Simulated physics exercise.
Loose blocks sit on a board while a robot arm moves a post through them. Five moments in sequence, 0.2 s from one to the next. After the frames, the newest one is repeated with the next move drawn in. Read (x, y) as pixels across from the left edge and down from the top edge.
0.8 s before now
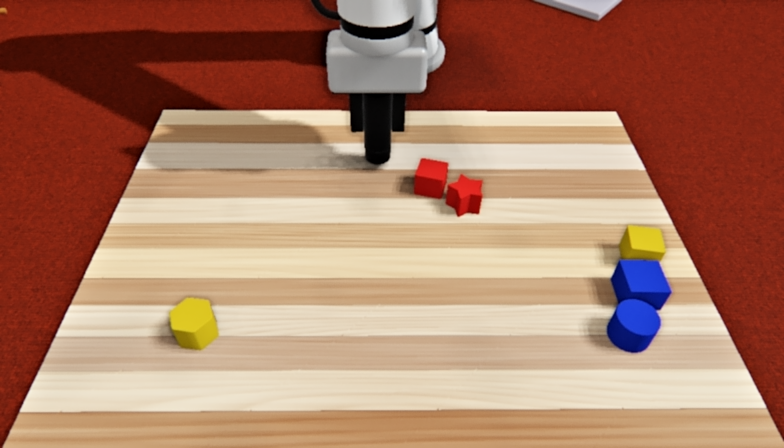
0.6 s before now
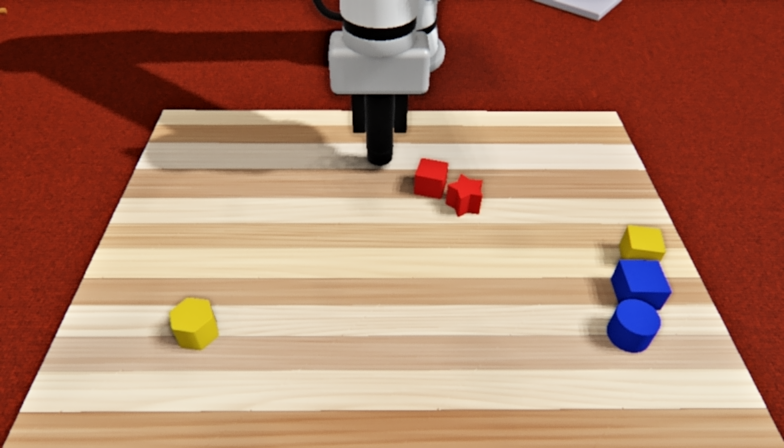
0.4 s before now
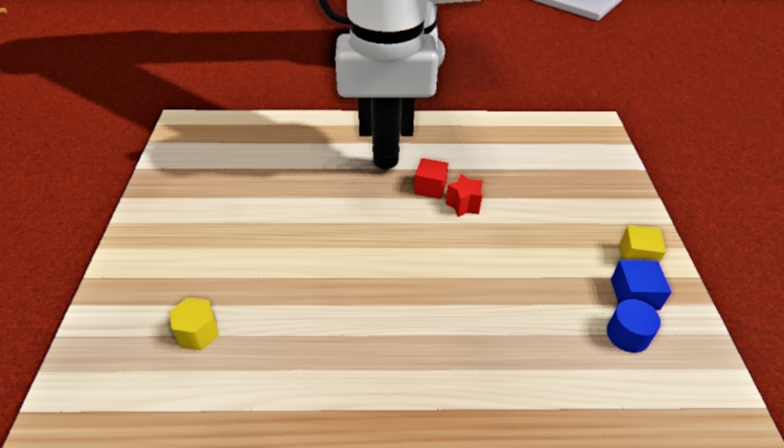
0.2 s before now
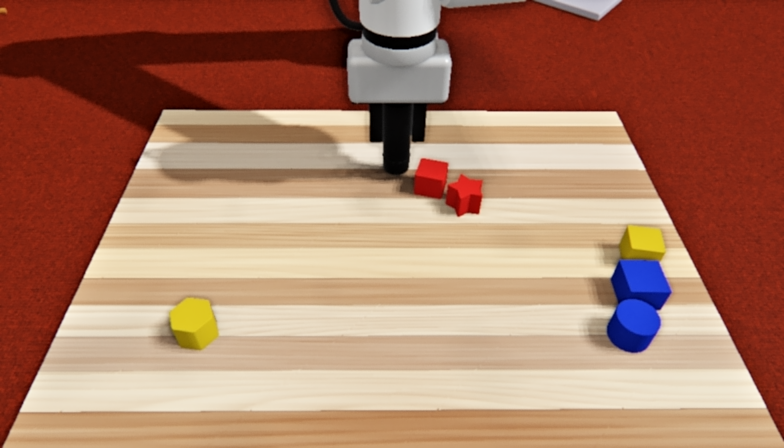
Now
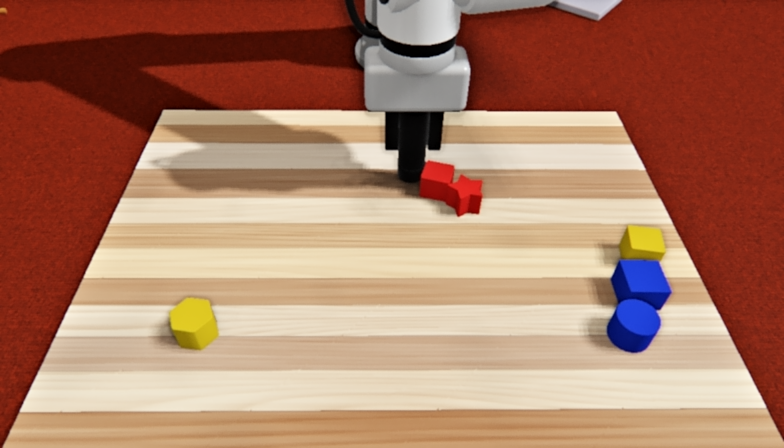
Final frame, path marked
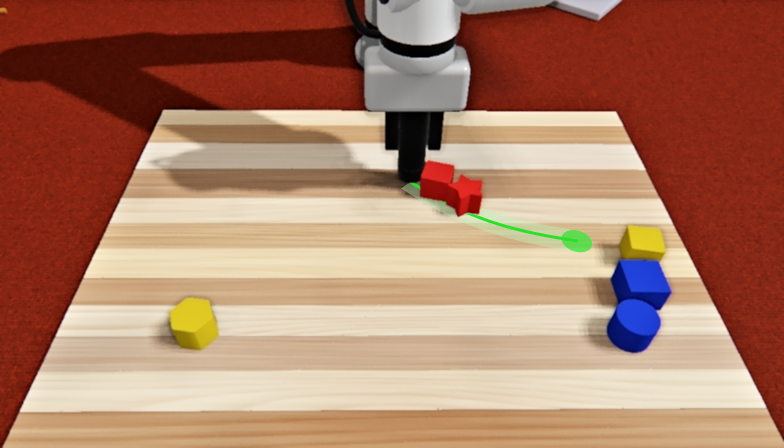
The robot arm's black post slid slowly to the right across the back of the wooden board, then nudged the red square against the red star, while the yellow and blue blocks stayed still.
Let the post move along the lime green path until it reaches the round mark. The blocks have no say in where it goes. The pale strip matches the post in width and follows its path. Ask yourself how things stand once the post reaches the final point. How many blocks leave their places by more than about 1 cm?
Displaced: Three or more.
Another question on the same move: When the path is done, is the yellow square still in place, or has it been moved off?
The block moves away from its spot.
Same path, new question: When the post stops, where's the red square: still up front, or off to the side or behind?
The red square won't leave the front of the post.
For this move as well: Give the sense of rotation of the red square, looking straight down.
The turn is clockwise.
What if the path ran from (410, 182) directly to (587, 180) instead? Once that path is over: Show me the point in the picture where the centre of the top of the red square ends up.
It is at (490, 181).
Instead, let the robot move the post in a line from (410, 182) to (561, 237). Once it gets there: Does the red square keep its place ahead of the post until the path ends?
Going by the path, yes.
Drawn move, from (410, 182) via (457, 208) and (514, 229), ending at (577, 241).
The first path, step by step. One third of the way, post at (458, 202); red square at (490, 195); red star block at (519, 208), turned 20° anticlockwise.
Two thirds of the way, post at (515, 222); red square at (550, 216); red star block at (581, 231), turned 20° anticlockwise.
At the end, post at (579, 234); red square at (616, 234), turned 25° clockwise; red star block at (639, 258); blue square at (661, 288); yellow square at (663, 242), turned 45° anticlockwise.
